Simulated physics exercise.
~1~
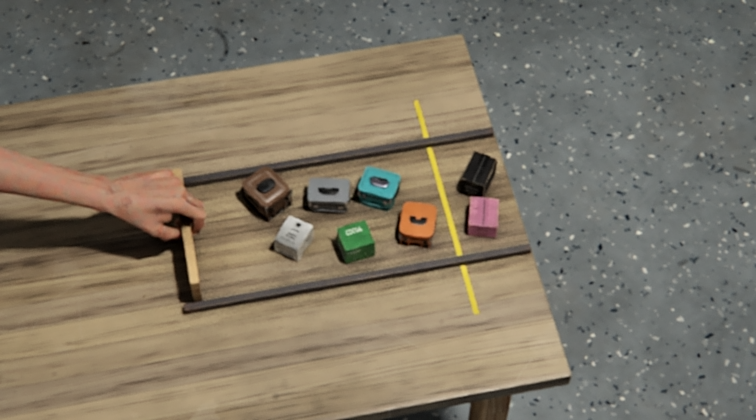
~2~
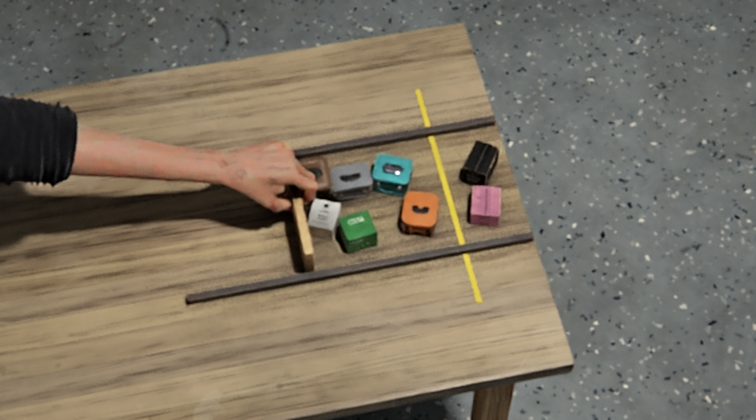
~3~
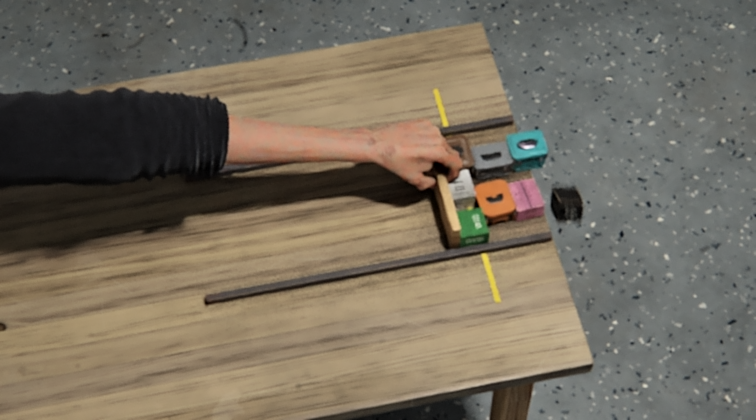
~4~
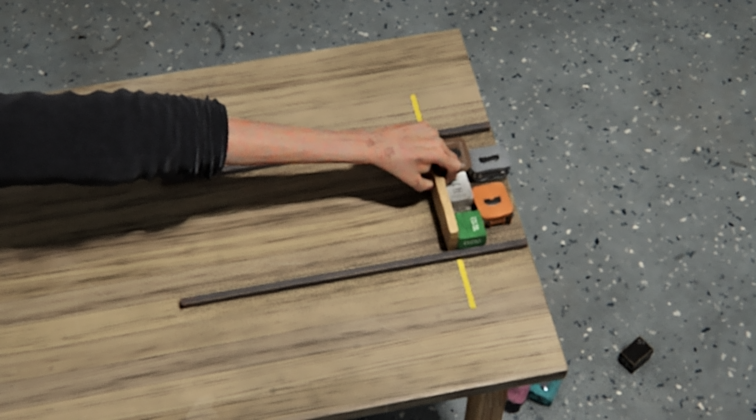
On a wooden table, a hand slides a board right, pushing three objects off.
